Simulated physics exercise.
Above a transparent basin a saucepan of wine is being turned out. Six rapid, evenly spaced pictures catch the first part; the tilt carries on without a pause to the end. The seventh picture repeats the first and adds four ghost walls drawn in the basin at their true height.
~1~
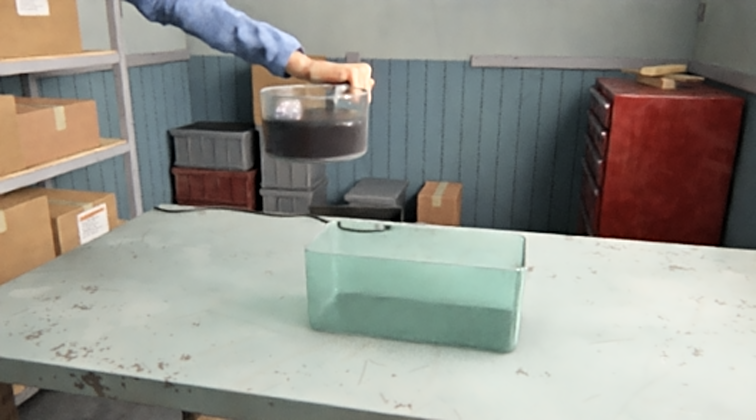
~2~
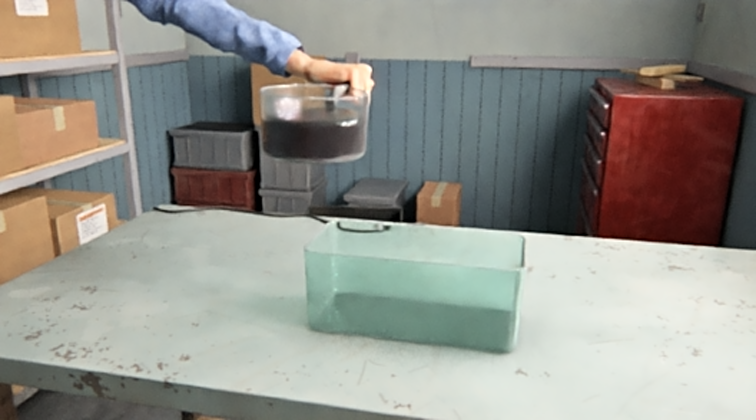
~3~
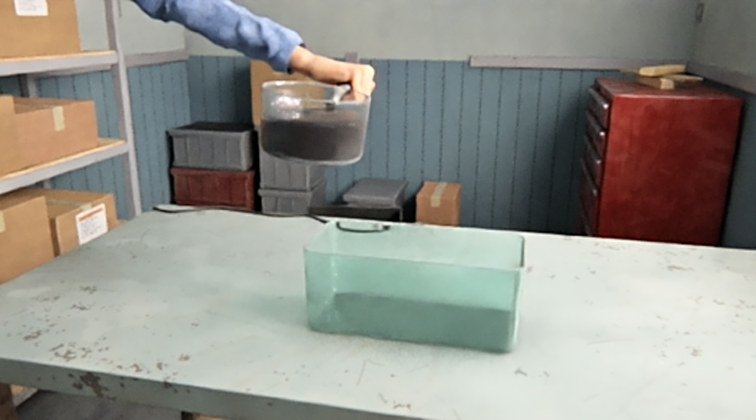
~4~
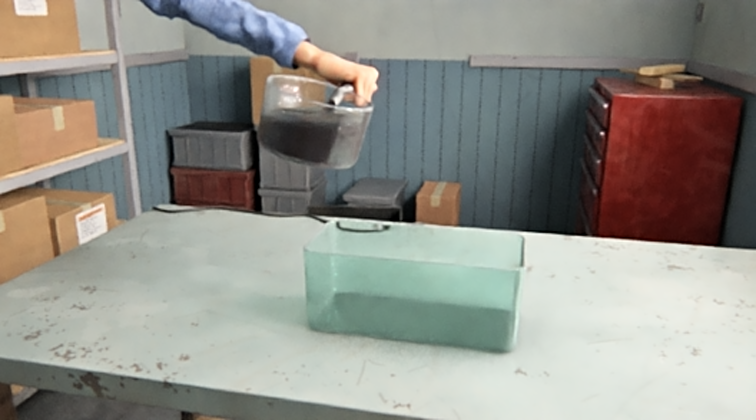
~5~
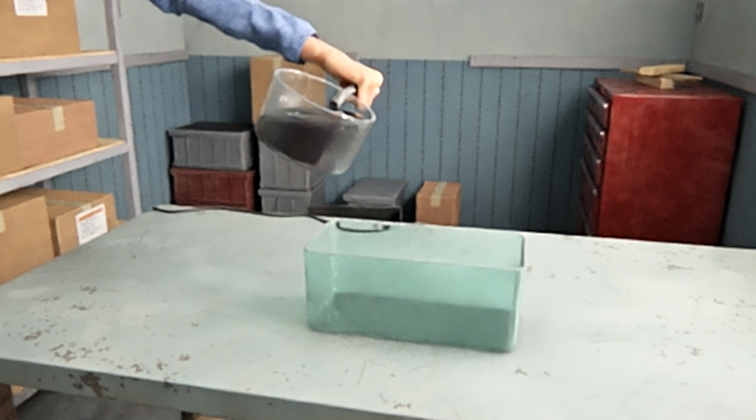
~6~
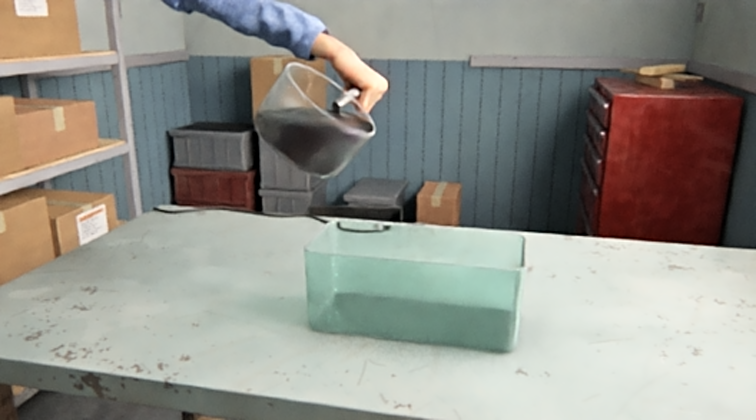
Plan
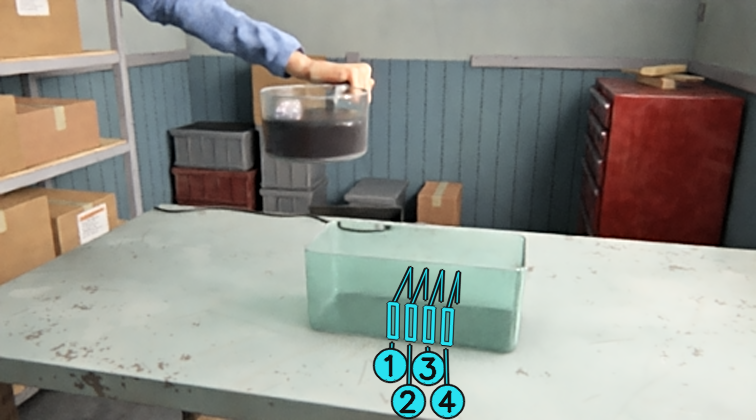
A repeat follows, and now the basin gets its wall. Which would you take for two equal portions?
Choose 1.
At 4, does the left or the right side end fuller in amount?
More ends on the left.
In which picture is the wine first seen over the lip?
In picture 6.
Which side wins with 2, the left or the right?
The left side.
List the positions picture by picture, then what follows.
Upright, lip at (365, 92); basin from (310, 326) to (517, 350); nothing has left yet, in the first frame.
Upright, lip at (365, 94); nothing has left yet, in the second frame.
Tipped about 7°, lip at (367, 99); nothing has left yet, in the third frame.
Tipped about 15°, lip at (370, 107); nothing has left yet, in the fourth frame.
Tipped about 26°, lip at (372, 119); nothing has left yet, in the fifth frame.
Tipped about 38°, lip at (372, 132); wine is over the lip, down to (372, 132), in the sixth frame.
In cyan, 1 at (392, 343); 2 at (409, 345); 3 at (427, 347); 4 at (445, 349).
For position 1, about 48 % ends left of the wall and 51 % right of it.
For position 2, about 79 % ends left of the wall and 19 % right of it.
For position 3, about 91 % ends left of the wall and 6 % right of it; 4 % is lost outside.
For position 4, about 84 % ends left of the wall and 8 % right of it; 7 % is lost outside.
